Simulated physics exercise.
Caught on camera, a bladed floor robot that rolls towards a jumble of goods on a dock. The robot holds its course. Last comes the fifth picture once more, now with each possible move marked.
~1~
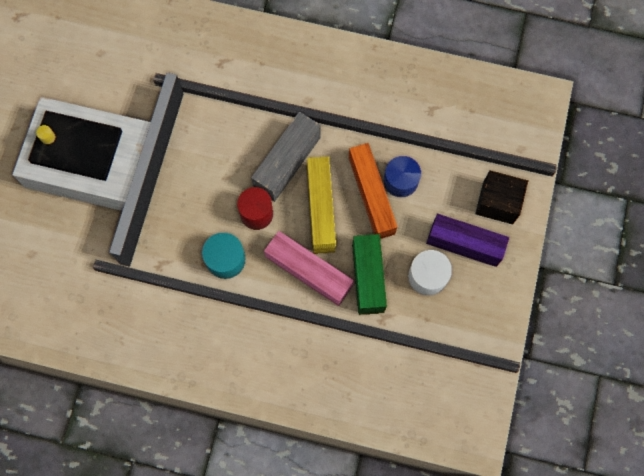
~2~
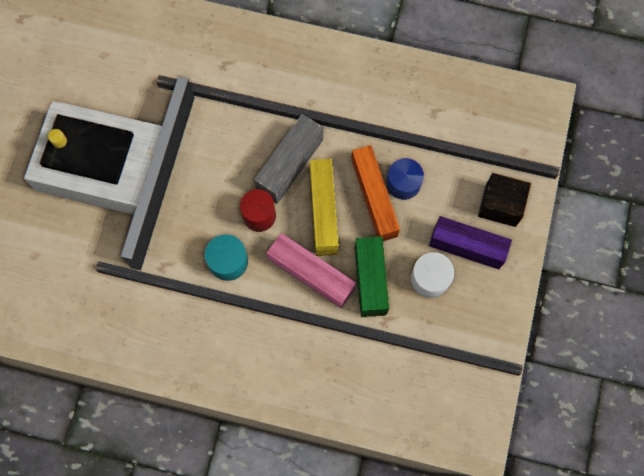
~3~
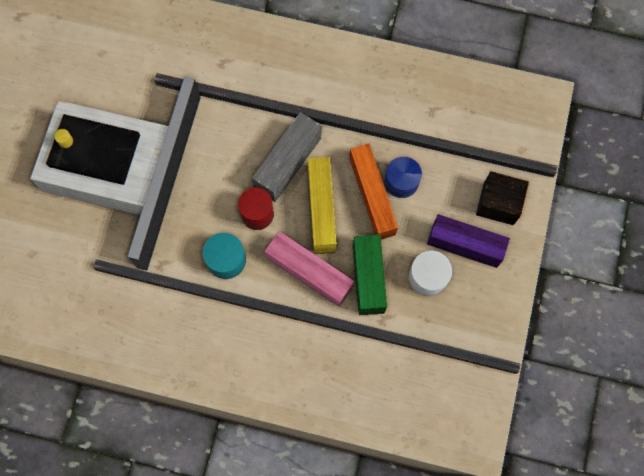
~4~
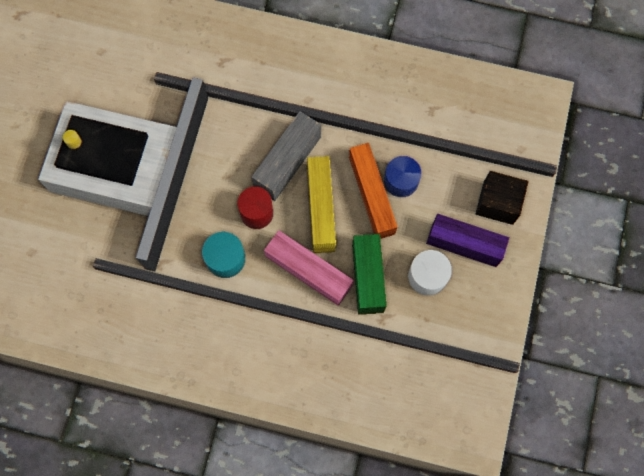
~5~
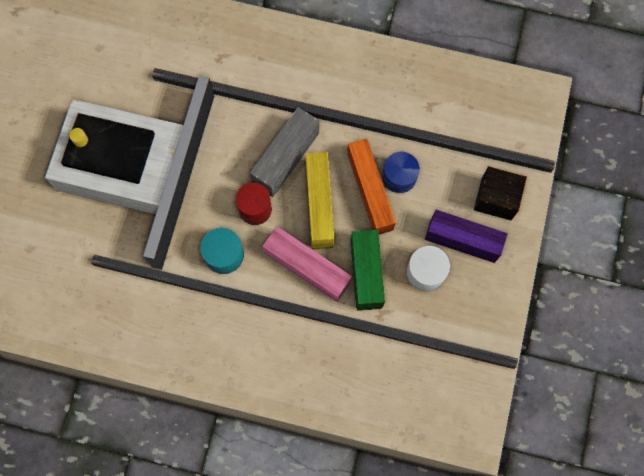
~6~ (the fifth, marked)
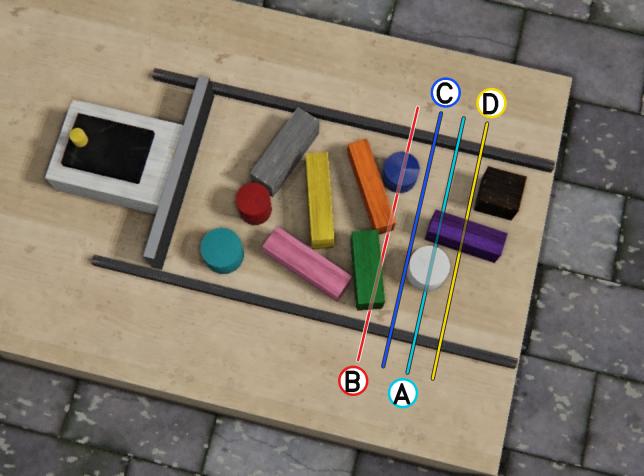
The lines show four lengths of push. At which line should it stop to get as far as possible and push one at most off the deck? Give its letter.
As far as mark C.
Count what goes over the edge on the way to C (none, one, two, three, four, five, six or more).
By then, none.
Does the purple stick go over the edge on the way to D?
By then, yes.
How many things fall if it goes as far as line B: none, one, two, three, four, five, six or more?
In all, none.
On the marked copy, A at (437, 240); B at (389, 229); C at (413, 235); D at (461, 246).
Following C. Soon after the start, robot (198, 169); turquoise canister (270, 268); pink stick (313, 265).
Later, robot (282, 189); white canister (454, 266); green stick (427, 282).
In the end, robot (348, 205); black crate (545, 207); purple stick (527, 243); none fallen.
As for the rest, A drops three; B is within the limit but short; D drops five.
